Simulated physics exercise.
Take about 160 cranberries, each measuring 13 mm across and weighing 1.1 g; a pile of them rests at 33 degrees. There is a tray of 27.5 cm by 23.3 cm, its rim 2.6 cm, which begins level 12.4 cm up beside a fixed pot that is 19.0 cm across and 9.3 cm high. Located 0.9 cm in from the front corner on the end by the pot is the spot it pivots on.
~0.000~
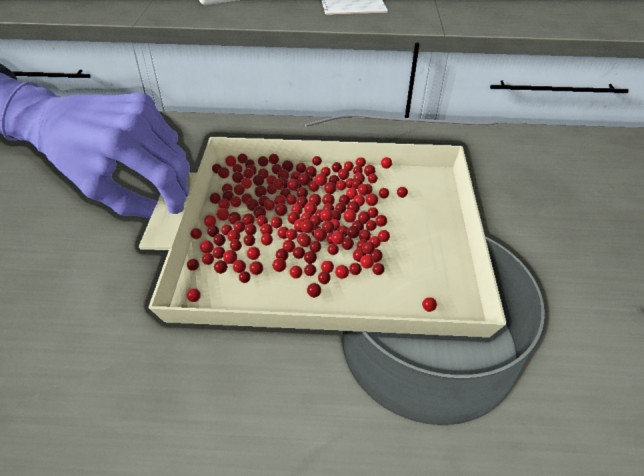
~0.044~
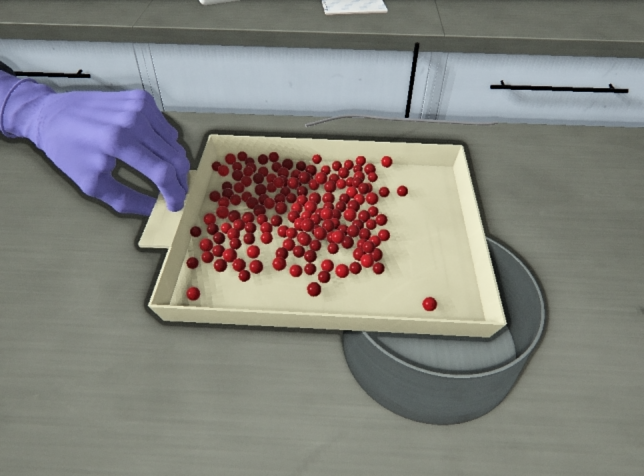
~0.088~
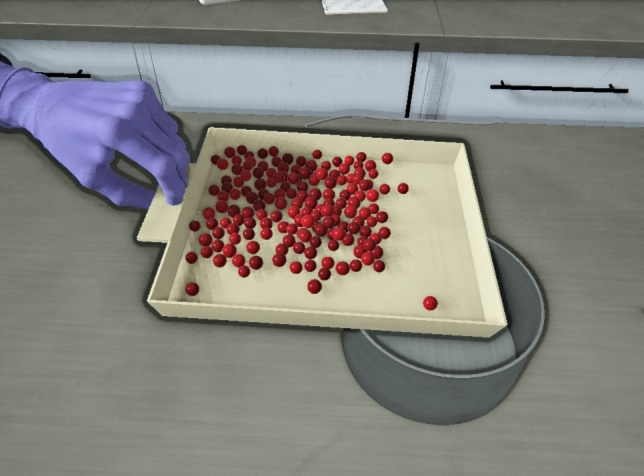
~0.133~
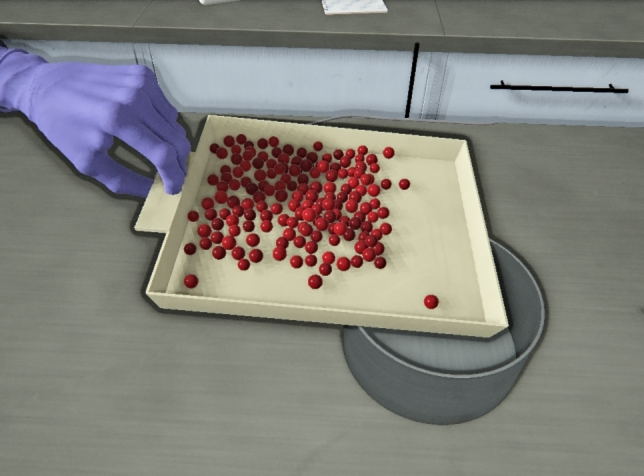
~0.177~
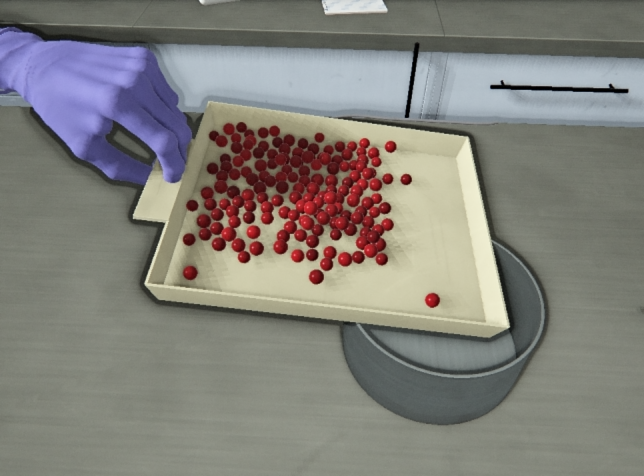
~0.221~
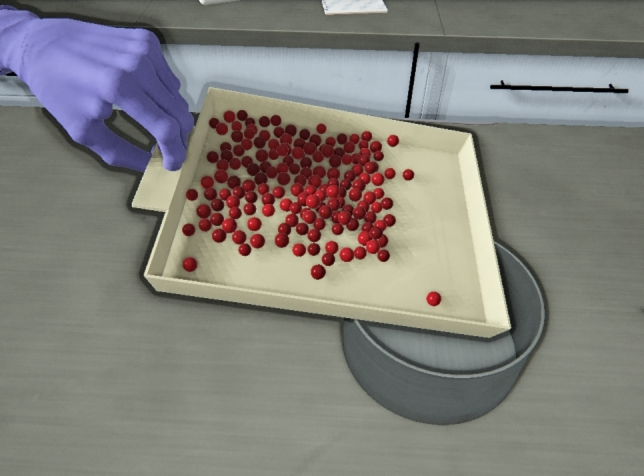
On a grey countertop, a purple-gloved hand gradually raising the left end of a cream tray of red cranberries beside a grey pot.
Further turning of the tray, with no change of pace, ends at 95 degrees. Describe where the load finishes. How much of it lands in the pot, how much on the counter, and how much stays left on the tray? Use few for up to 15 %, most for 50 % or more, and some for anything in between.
Share by place: Pot few, counter most, tray few.
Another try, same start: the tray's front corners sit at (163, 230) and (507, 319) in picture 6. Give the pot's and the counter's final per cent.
The pot gets 40 and the counter 60.
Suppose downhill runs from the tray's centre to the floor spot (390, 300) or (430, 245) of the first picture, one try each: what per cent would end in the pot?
0 and 30 %.
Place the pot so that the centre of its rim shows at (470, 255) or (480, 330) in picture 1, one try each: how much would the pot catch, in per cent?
0 % and 80 %.
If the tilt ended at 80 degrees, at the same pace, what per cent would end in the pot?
I'd put it at close to 5 per cent.
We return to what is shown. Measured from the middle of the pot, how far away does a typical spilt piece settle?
Distance: Some 16 cm.
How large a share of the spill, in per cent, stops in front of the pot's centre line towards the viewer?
Share: Roughly 90 %.
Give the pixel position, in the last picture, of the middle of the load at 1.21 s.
(521, 248) or thereabouts.
After 0.81 s, tilt 50 degrees; the tray holds 100 %, the pot 0 %.
After 1.21 s, tilt 77 degrees; the tray holds 90 %, the pot 0 %.
After 1.69 s, tilt 95 degrees; the tray holds 25 %, the pot 0 %.
In the end, at 2.7 s, pot 0 %, counter 100 %, tray 0 %.
